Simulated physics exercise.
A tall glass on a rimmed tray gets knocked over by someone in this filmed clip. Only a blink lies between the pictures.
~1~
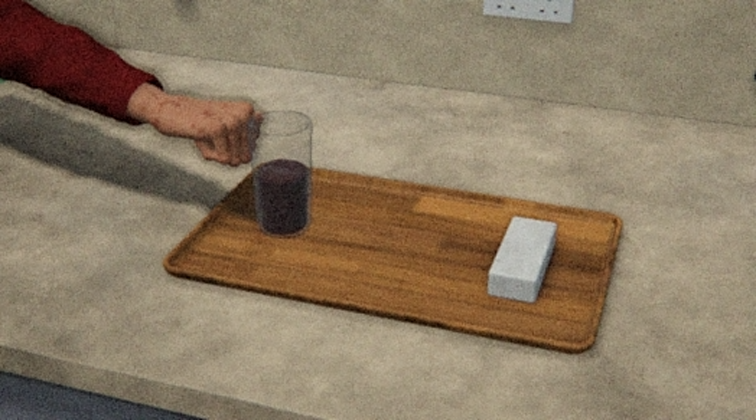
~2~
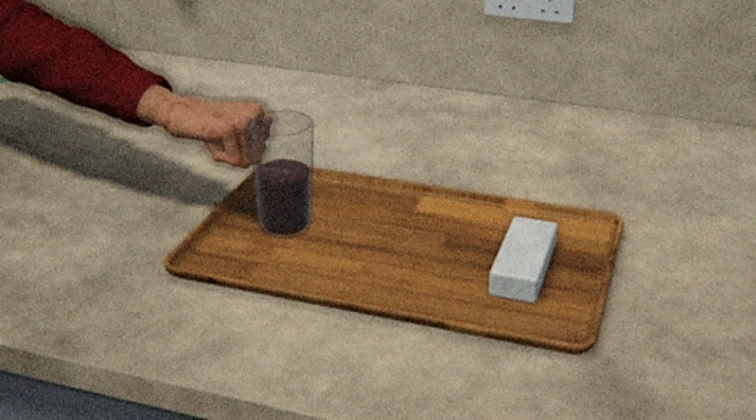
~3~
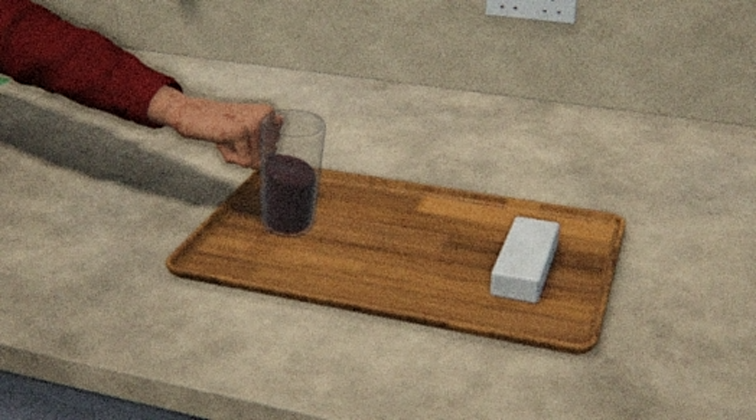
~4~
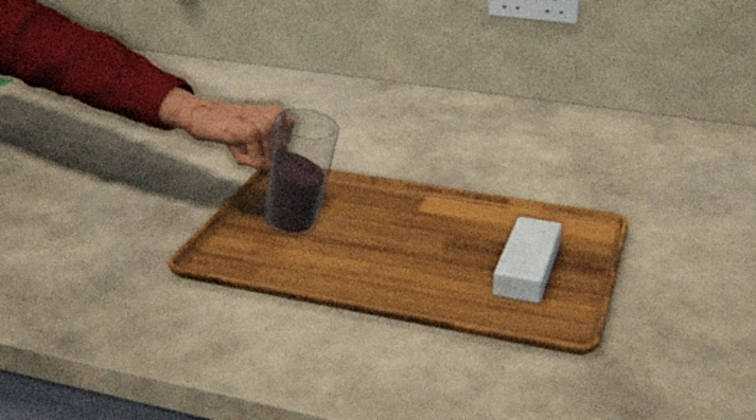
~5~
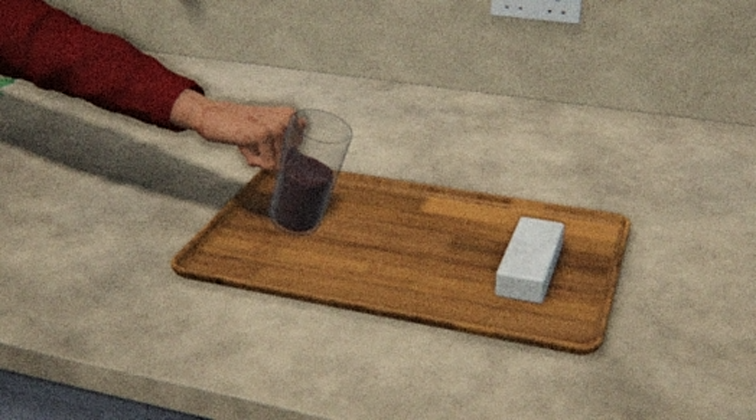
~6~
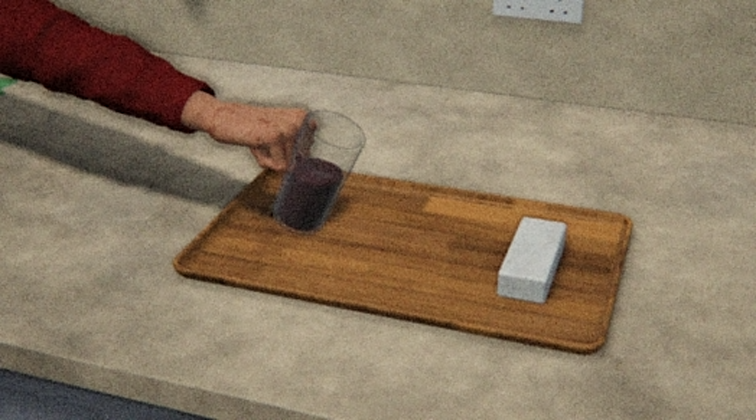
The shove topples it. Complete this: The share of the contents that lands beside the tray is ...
The share that lands beside the tray is under a quarter.
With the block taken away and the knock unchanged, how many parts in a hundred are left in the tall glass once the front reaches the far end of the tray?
45 in a hundred, roughly.
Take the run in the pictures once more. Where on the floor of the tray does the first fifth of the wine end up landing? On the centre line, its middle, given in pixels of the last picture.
About (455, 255).
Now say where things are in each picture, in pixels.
In the first frame, tilt 0°; right rim (308, 129); surface from (261, 165) to (308, 172); the tray's far rim is at (607, 276); a block is fixed to the tray further along.
In the second frame, tilt 0°; right rim (309, 129); surface from (261, 164) to (309, 172).
In the third frame, tilt 6°; right rim (321, 131); surface from (270, 153) to (313, 174).
In the fourth frame, tilt 11°; right rim (335, 135); surface from (279, 147) to (324, 177).
In the fifth frame, tilt 17°; right rim (348, 140); surface from (287, 160) to (334, 176).
In the sixth frame, tilt 23°; right rim (362, 146); surface from (291, 169) to (343, 176).
A moment on, the tall glass is falling and 100 per cent is in the glass, 0 on the tray and 0 above or beyond its rim.
Next, the tall glass lies on its side and 95 per cent is in the glass, 2 on the tray and 4 above or beyond its rim.
Then the tall glass lies on its side and 53 per cent is in the glass, 34 on the tray and 13 above or beyond its rim.
Later the tall glass lies on its side and 27 per cent is in the glass, 64 on the tray and 9 above or beyond its rim.
In the end 94 per cent is held by tray and glass, 6 is off the tray.
